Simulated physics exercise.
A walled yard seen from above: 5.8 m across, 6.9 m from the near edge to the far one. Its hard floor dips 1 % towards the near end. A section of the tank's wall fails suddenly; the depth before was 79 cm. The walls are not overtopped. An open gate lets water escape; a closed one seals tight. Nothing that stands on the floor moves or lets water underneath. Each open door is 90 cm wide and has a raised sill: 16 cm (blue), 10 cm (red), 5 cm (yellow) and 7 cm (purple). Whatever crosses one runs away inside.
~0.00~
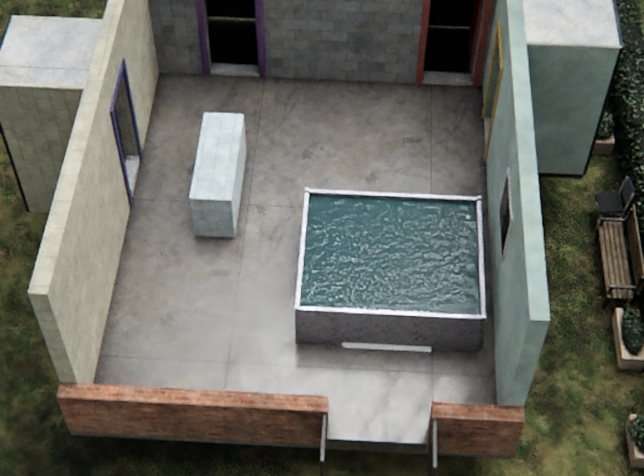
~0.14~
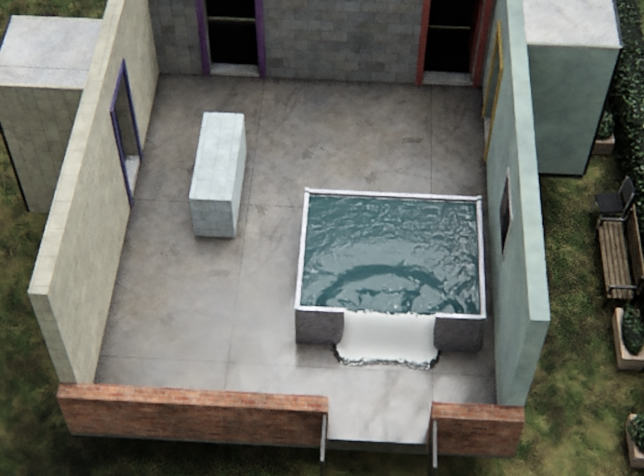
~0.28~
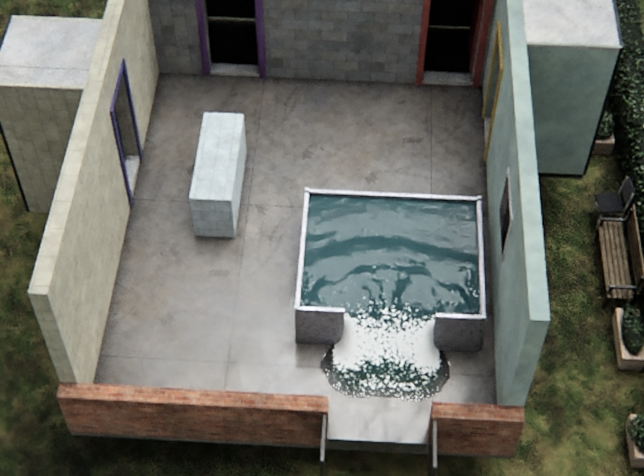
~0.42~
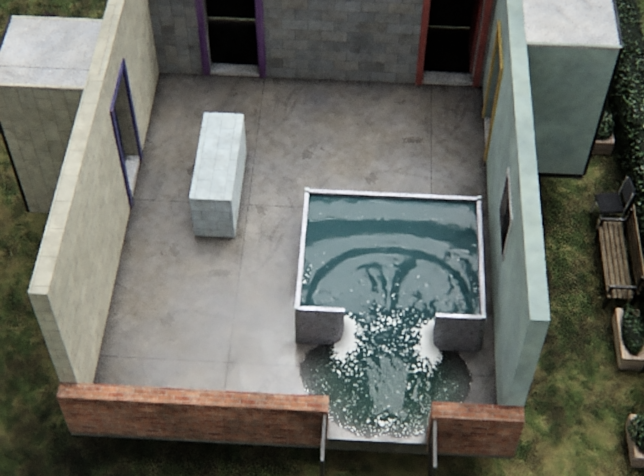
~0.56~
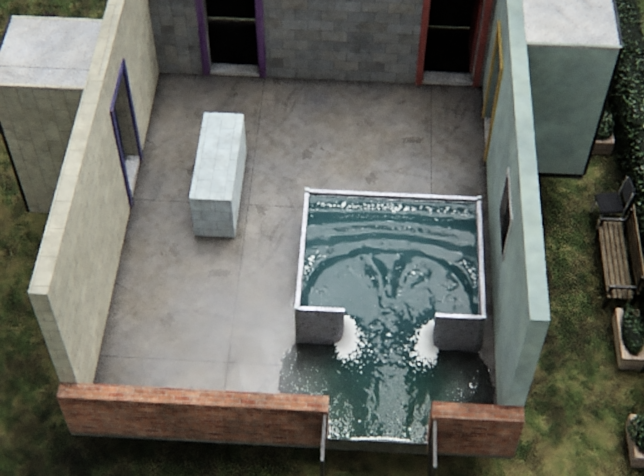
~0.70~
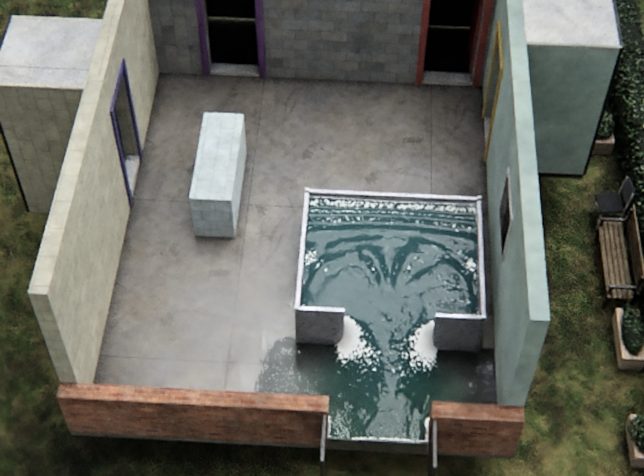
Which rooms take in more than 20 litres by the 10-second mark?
The water let in: At the blue door it does not reach the limit; at the red door it does not reach the limit; at the yellow door it keeps below the limit; at the purple door it keeps below the limit.
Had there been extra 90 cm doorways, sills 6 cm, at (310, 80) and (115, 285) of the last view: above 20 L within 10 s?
In turn: Not over, not over.
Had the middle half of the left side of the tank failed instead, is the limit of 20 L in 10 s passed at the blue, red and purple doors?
Then: Blue below, red below, purple past it.
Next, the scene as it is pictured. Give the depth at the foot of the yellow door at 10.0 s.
Some 2.0 cm.
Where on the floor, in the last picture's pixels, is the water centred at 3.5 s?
Around (370, 312).
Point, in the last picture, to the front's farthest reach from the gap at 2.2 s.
Near (88, 410).
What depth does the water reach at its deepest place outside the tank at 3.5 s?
Up to some 30 cm.
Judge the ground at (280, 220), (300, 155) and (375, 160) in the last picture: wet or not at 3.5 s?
In turn: Dry, dry, not reached.
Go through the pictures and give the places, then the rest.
The tank at (391, 254) is whole and still, 79 cm deep, in the first picture.
The front is at (340, 354), 0.7 m from the gap at (388, 332); 0.4 m2 of floor is under water; 79 cm left at the back of the tank, in the second picture.
Water pours out at (388, 334) and has run 1.0 m, to (342, 386); typically 14 cm deep outside, 79 cm at the tank's back, in the third picture.
The front is at a hidden place, 1.5 m from the gap at (388, 335); 2.6 m2 of floor is under water; 78 cm left at the back of the tank, in the fourth picture.
Water pours out at (388, 334) and has run 1.8 m, to a hidden place; typically 9 cm deep outside, 70 cm at the tank's back, in the fifth picture.
Water pours out at (388, 334) and has run 2.1 m, to a hidden place; typically 9 cm deep outside, 66 cm at the tank's back, in the sixth picture.
After 1.4 s water covers 15 % of the floor and is deepest (53 cm) near (493, 432); blue door not reached, red door not reached, yellow door not reached, purple door not reached.
After 2.2 s water covers 25 % of the floor and is deepest (42 cm) near (493, 432); blue door not reached, red door not reached, yellow door not reached, purple door not reached.
After 3.5 s water covers 35 % of the floor and is deepest (30 cm) near (381, 349); blue door not reached, red door not reached, yellow door 3 cm at the sill, 0 L in, purple door not reached.
After 6.0 s water covers 55 % of the floor and is deepest (18 cm) near (381, 349); blue door 3 cm at the sill, 0 L in, red door 4 cm at the sill, 0 L in, yellow door 2 cm at the sill, 0 L in, purple door not reached.
After 10.0 s water covers 85 % of the floor and is deepest (10 cm) near (381, 349); blue door 4 cm at the sill, 0 L in, red door 2 cm at the sill, 0 L in, yellow door 2 cm at the sill, 0 L in, purple door 4 cm at the sill, 0 L in.
